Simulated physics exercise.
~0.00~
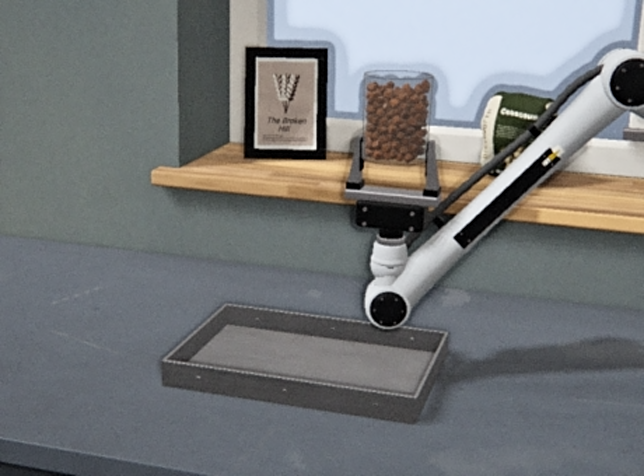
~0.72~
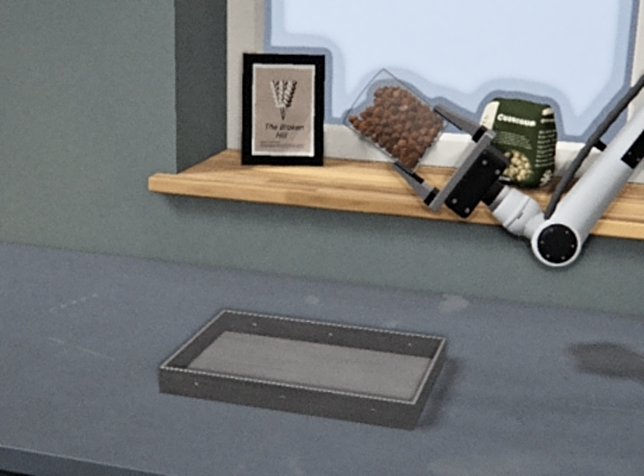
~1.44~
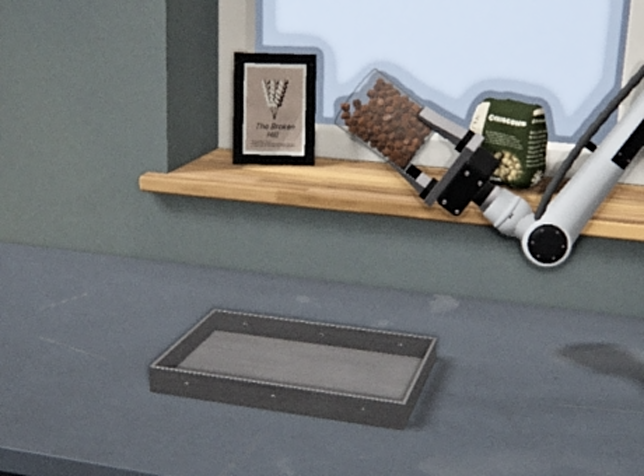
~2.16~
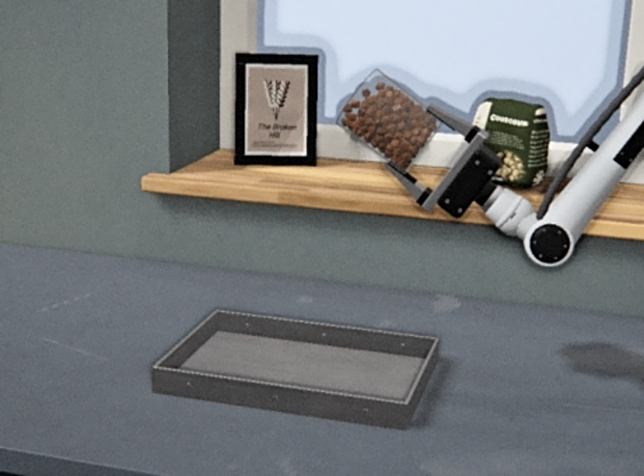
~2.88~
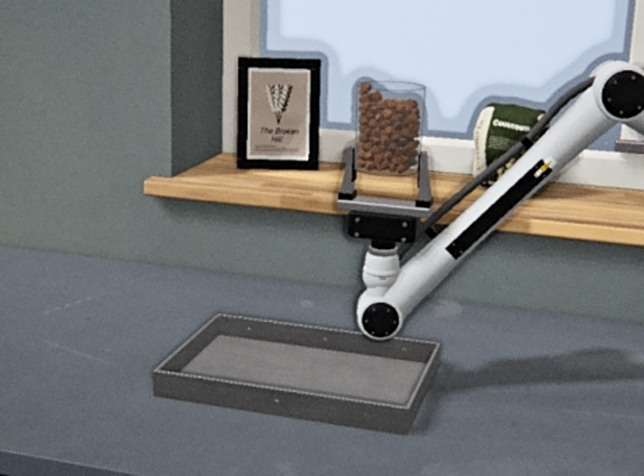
White robot arm tilting a clear tumbler of brown pellets leftward on its side, then righting it with the pellets still inside.
